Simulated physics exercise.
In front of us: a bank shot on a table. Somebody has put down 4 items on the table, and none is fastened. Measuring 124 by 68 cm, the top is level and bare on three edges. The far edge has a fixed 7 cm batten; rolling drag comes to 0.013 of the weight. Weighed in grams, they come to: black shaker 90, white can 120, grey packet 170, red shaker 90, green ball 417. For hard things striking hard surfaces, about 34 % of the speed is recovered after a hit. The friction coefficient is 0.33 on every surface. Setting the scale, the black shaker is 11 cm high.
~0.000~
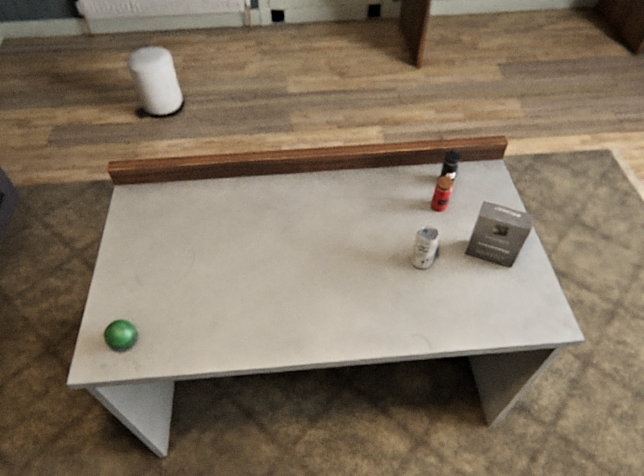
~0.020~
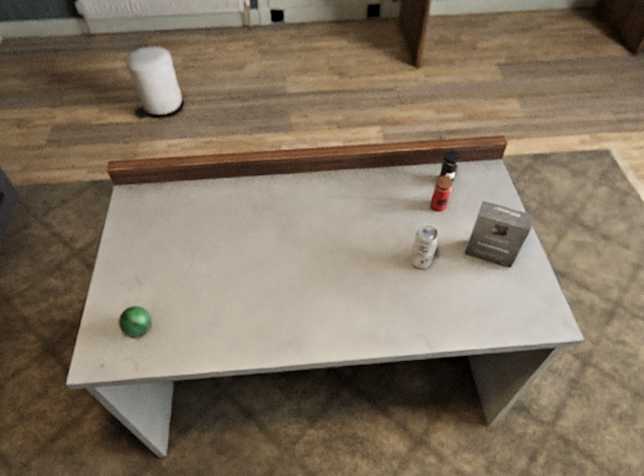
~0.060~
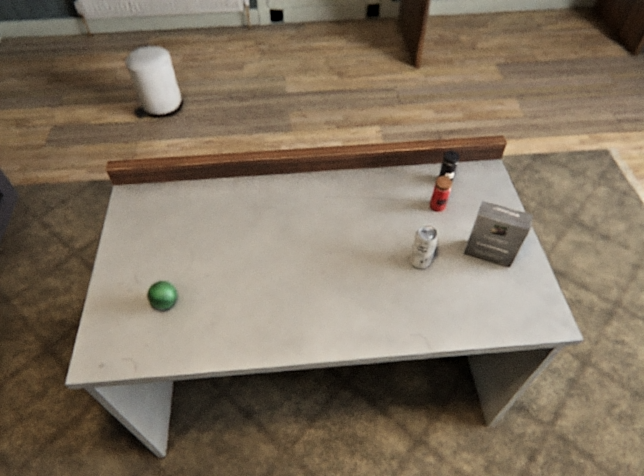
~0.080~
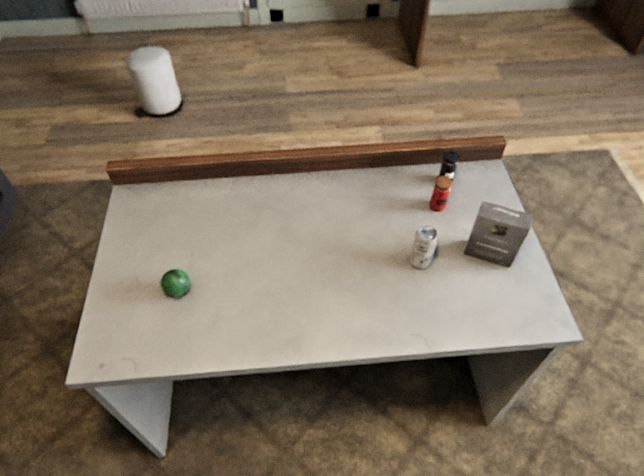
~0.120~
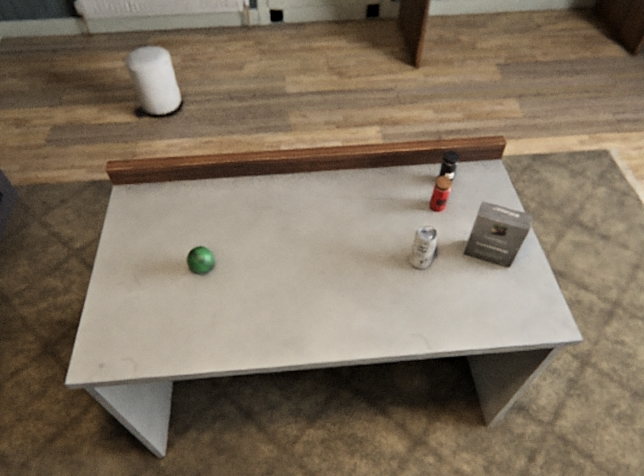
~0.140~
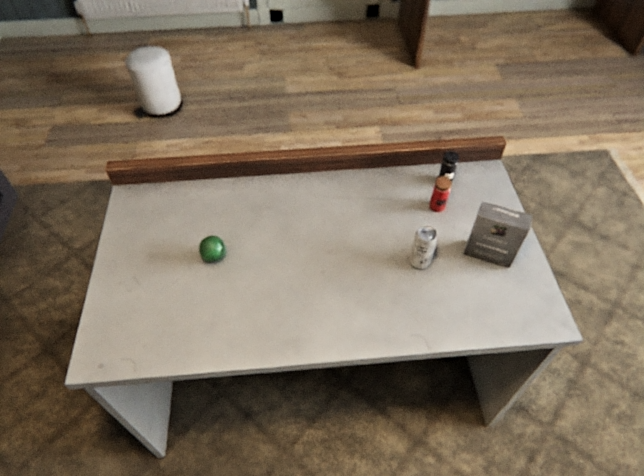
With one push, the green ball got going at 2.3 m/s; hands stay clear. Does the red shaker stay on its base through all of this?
No.
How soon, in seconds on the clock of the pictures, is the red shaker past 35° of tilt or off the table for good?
That comes at close to 0.8 seconds.
By 0.54 s, green ball near (390, 193).
By 0.84 s, green ball near (488, 203); red shaker on its side near (529, 212).
By 1.14 s, green ball near (563, 239); red shaker now off the table.
By 1.44 s, green ball near (572, 337).
When it is over (1.6 s), off the table and tipped over, red shaker; the other 3 within 4 cm of the start.
